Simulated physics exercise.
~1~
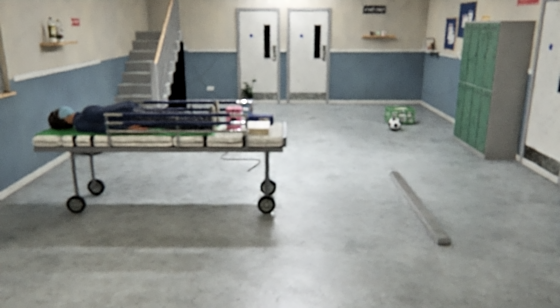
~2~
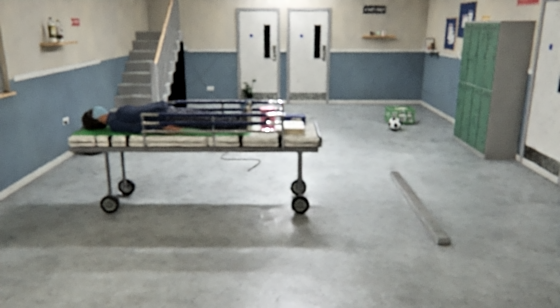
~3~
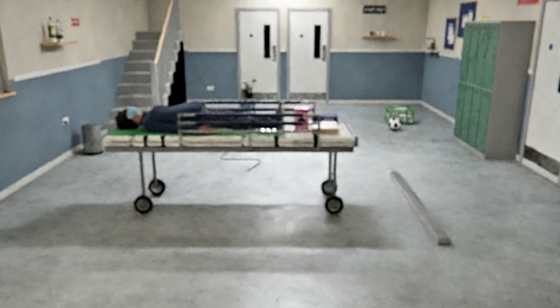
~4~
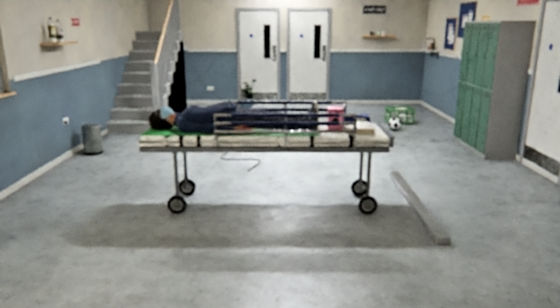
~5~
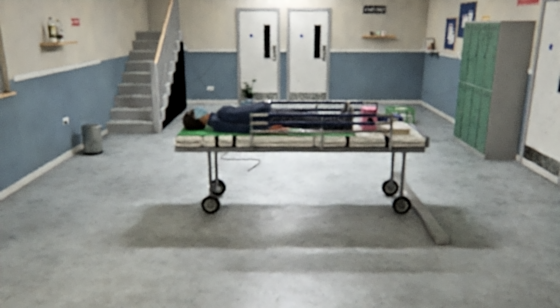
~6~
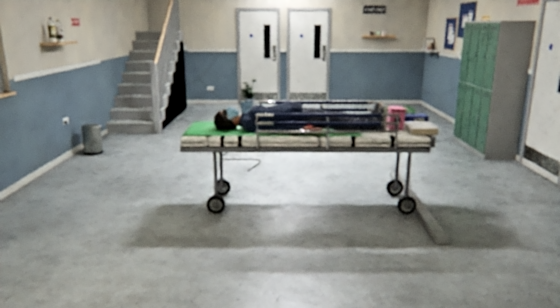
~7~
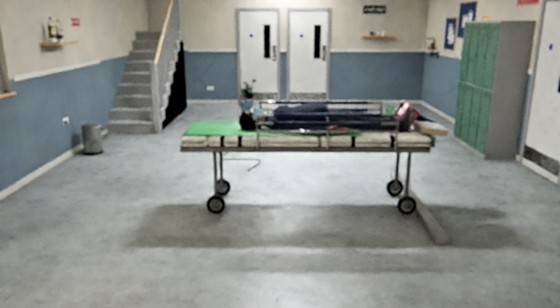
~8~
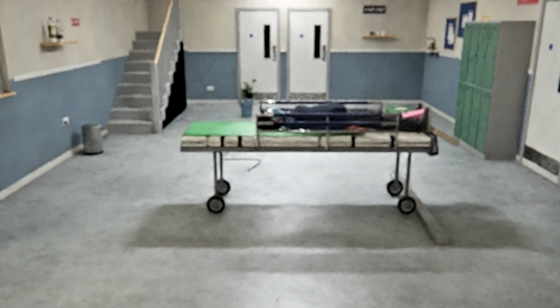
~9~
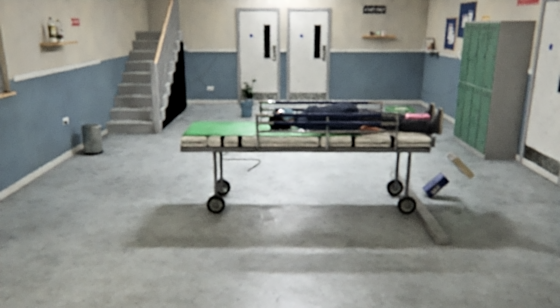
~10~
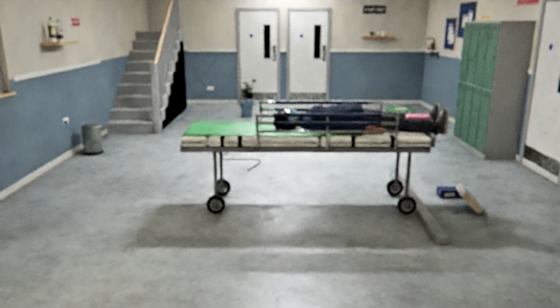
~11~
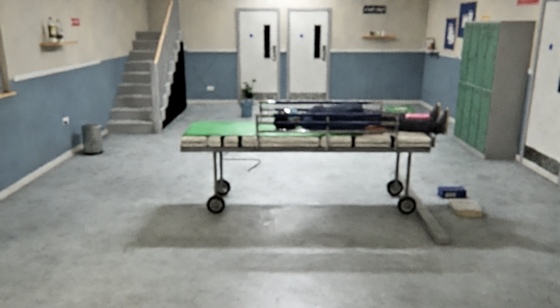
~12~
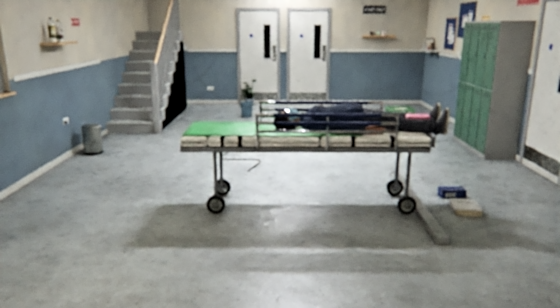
A trolley carrying a person lying flat rolled right across a ward floor and stopped dead at a low sill. The person slid on toward the foot end, a pink item tipped over but stayed aboard, and a blue box and pale folder fell to the floor.
